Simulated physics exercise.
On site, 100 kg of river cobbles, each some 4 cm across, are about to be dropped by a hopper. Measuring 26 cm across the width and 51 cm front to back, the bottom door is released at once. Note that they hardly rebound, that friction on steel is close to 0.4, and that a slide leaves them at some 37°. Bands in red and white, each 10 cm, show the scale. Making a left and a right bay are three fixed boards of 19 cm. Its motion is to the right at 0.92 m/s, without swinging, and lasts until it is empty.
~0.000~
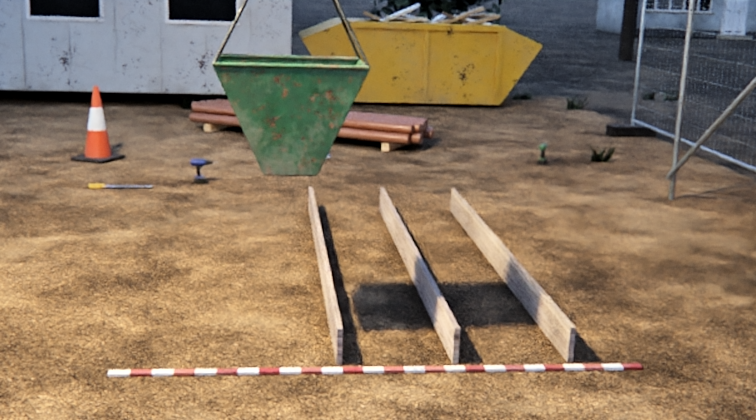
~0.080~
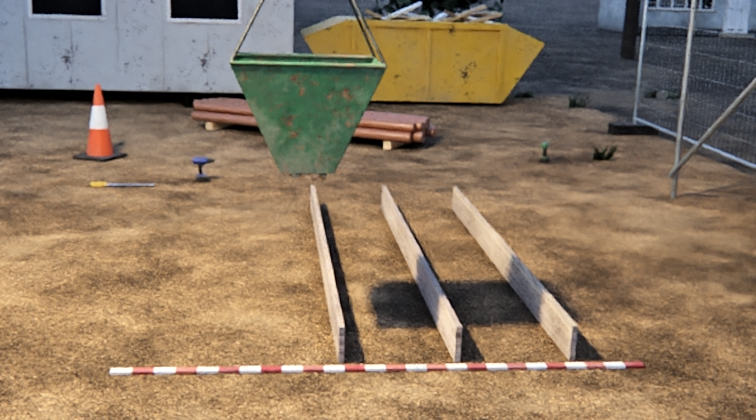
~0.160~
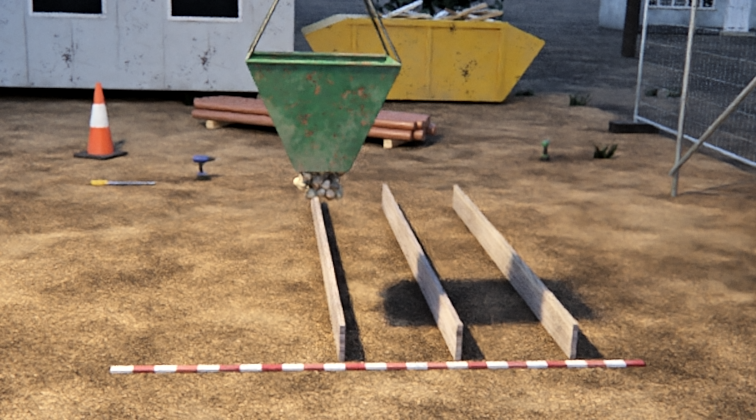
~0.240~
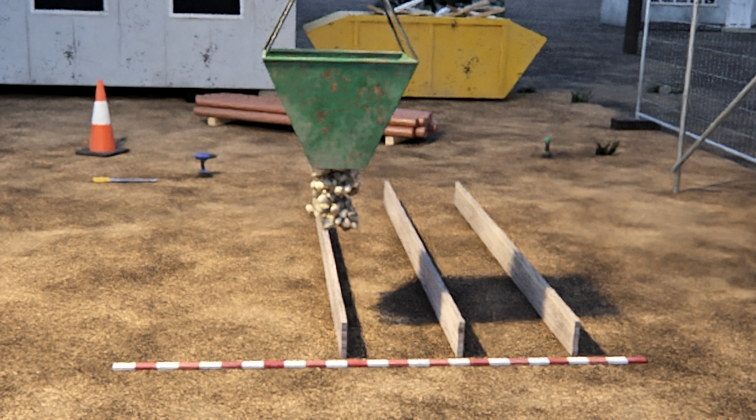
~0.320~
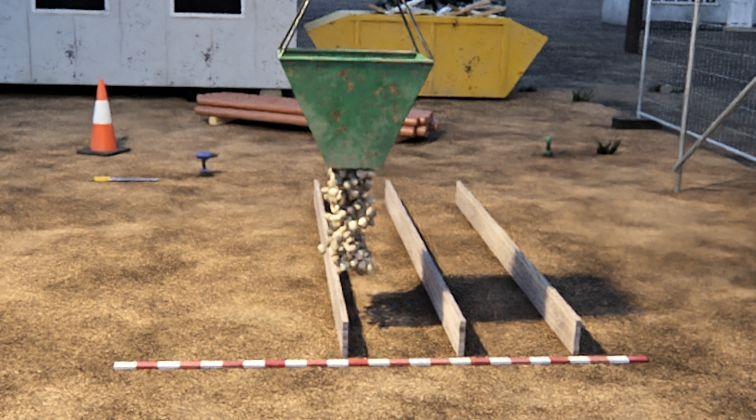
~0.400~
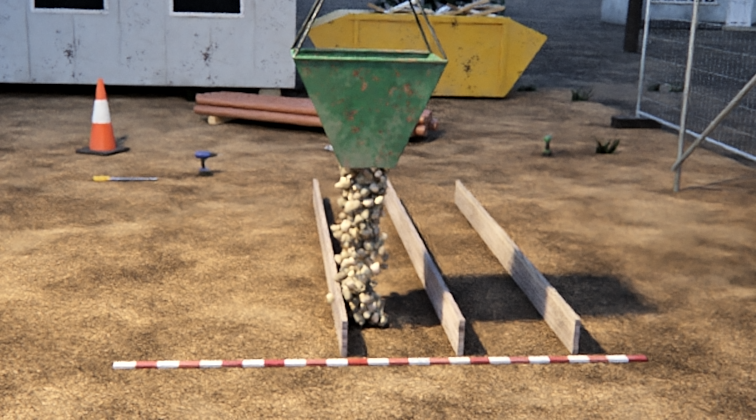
On a dirt building site, a green hopper hung above three wooden boards and moved steadily to the right, then pale stones began pouring from its bottom in a lengthening stream down between the boards.
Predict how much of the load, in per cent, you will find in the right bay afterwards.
About 8 per cent of the load.
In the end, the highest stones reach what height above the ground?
About 22 cm above the ground.
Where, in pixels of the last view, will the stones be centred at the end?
I'd point to close to (403, 305) in the last picture.
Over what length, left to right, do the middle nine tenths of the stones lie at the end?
It covers roughly 70 centimetres from left to right.
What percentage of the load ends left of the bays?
I'd say close to 0 per cent.
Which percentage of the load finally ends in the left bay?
I'd put it at roughly 90 per cent.
After 0.7 s, 0 % in the hopper, 100 % falling or lying in the left bay; the stones farthest right are at (436, 303).
After 1.1 s, 0 % in the hopper, 92 % falling or lying in the left bay, 8 % falling or lying in the right bay; the stones farthest right are at (520, 303).
After 1.7 s, 0 % in the hopper, 92 % falling or lying in the left bay, 8 % falling or lying in the right bay; the stones farthest right are at (541, 315).
After 2.6 s, 0 % in the hopper, 92 % falling or lying in the left bay, 8 % falling or lying in the right bay; the stones farthest right are at (541, 315).
After 4.5 s, 0 % in the hopper, 92 % in the left bay, 8 % in the right bay; the stones farthest right are at (541, 315).
